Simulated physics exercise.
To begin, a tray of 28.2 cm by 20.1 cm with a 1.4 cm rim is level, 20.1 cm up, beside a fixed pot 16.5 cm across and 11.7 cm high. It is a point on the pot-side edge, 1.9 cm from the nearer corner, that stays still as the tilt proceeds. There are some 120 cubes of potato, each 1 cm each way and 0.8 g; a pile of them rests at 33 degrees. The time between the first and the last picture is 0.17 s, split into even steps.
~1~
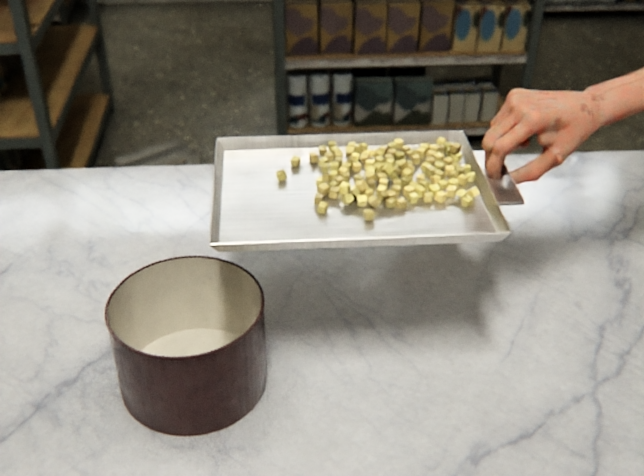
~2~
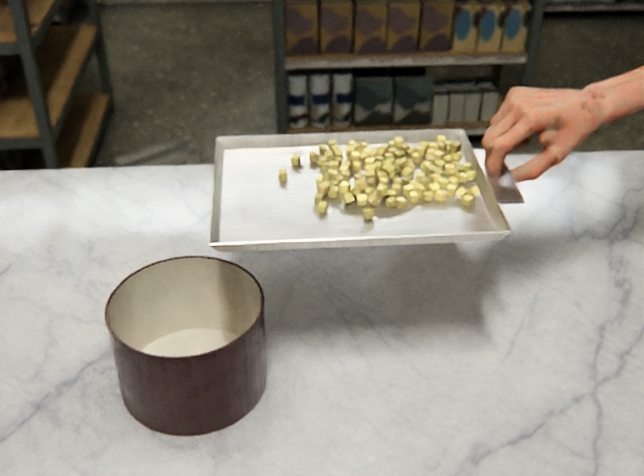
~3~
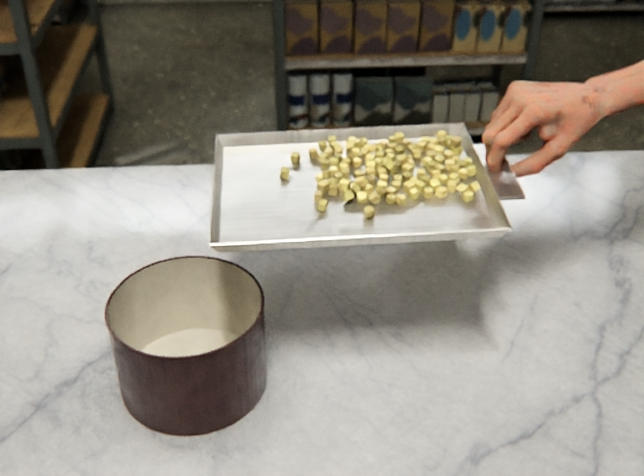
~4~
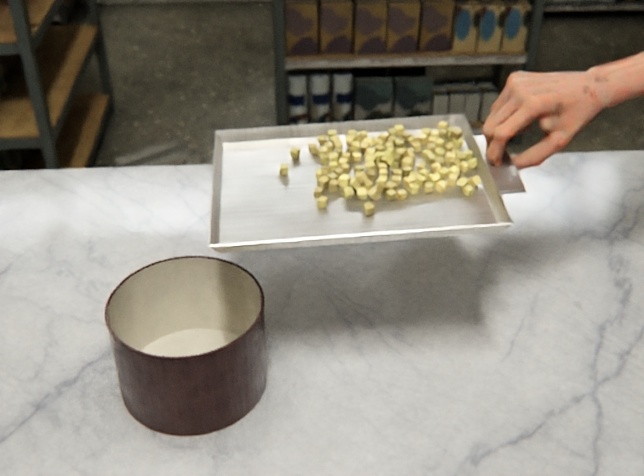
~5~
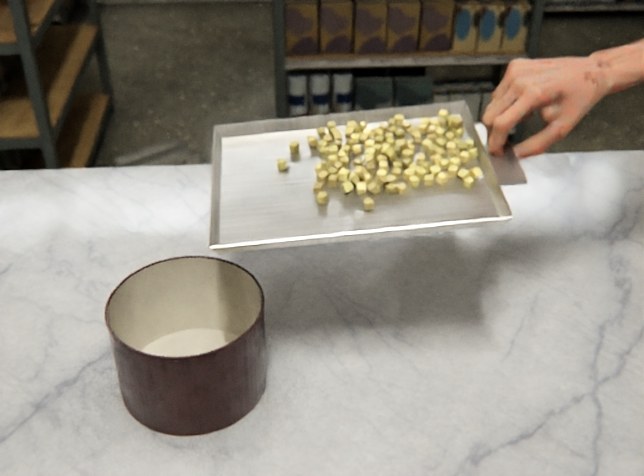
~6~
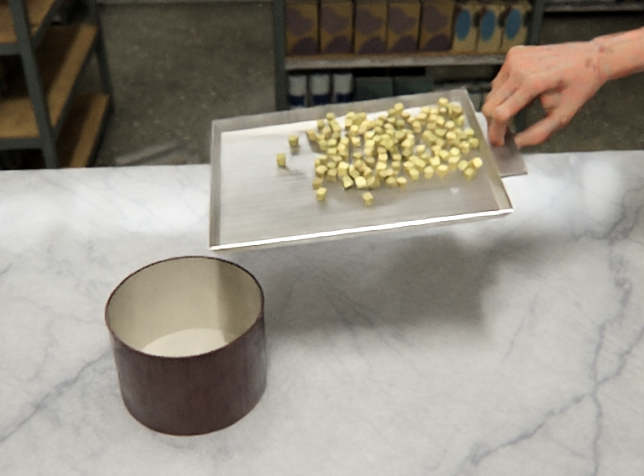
A hand held a metal tray of small pale-yellow cubes above a marble counter, level at first, then gradually raised its right side while the cubes stayed heaped together and the dark round pot sat still.
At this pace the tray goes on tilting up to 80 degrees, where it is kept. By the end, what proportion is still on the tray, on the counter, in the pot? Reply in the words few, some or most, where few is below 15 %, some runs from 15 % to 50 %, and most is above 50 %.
Shares - left on the tray: Few; counter: Most; pot: Some.
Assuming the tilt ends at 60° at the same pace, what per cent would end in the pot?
In that case some 35 per cent.
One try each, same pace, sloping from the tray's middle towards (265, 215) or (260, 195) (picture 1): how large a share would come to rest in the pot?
About 65 per cent on the first try and 30 per cent on the second.
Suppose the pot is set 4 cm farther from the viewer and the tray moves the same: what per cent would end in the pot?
Then close to 5 per cent.
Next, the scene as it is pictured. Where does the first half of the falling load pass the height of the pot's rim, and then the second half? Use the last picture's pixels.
Roughly (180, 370) to start, and after that (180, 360).
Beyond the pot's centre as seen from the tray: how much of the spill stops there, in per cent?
Around 70 per cent, give or take.
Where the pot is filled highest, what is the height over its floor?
Close to 1.5 cm up.
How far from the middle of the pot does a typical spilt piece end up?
Roughly 26 cm from the centre.
Then, 0.38 s after the last picture, tilt 44 degrees; the tray holds 100 %, the pot 0 %.
Then, 0.62 s after the last picture, tilt 66 degrees; the tray holds 65 %, the pot 5 %.
Then, 0.98 s after the last picture, tilt 80 degrees; the tray holds 0 %, the pot 40 %.
In the end, tray 0 %, counter 60 %, pot 40 %.
